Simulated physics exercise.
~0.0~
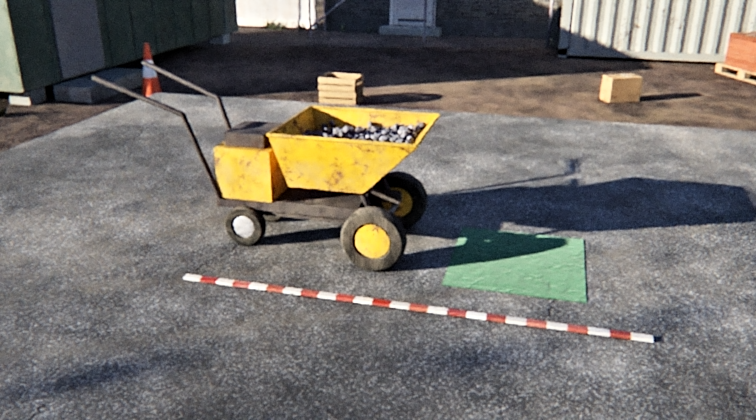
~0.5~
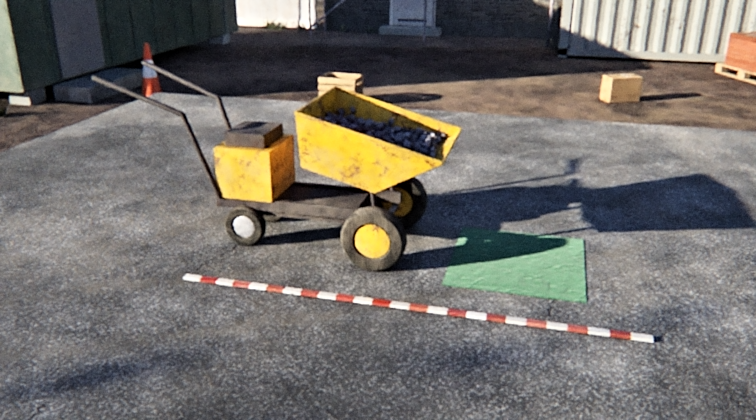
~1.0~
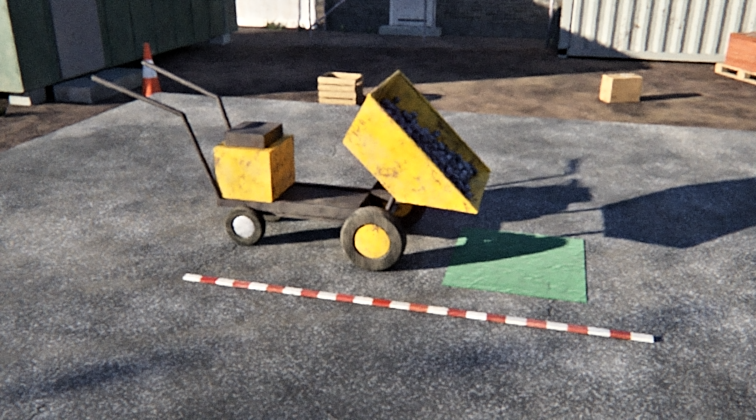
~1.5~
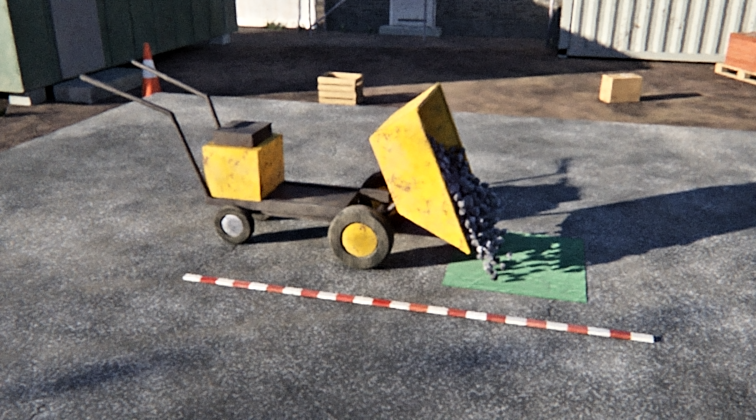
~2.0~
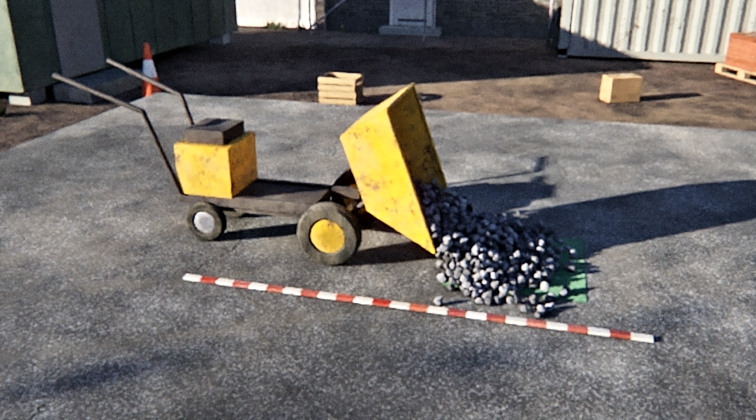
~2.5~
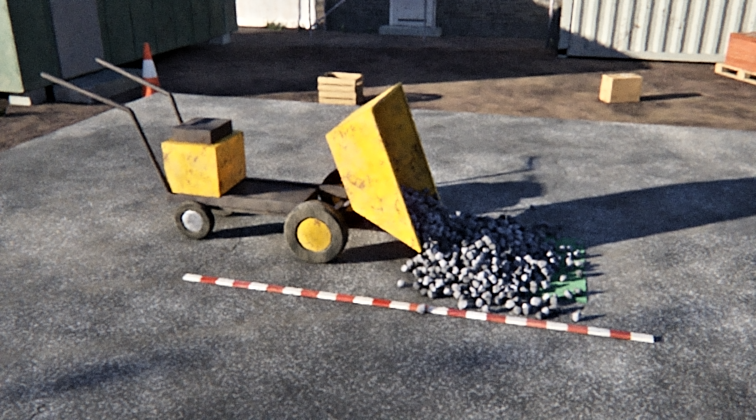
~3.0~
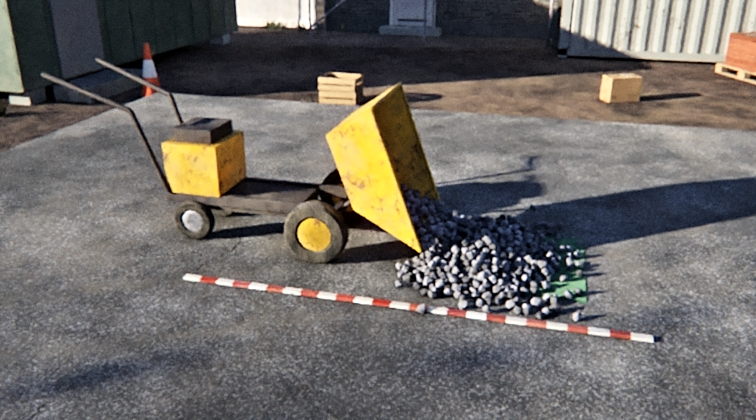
In the video, a motor barrow's yellow skip full of grey stones tips up steeply to the right, and the machine rolls left as the stones pour out, ending still with the skip raised and the heap mostly covering a green sheet beside a striped staff.
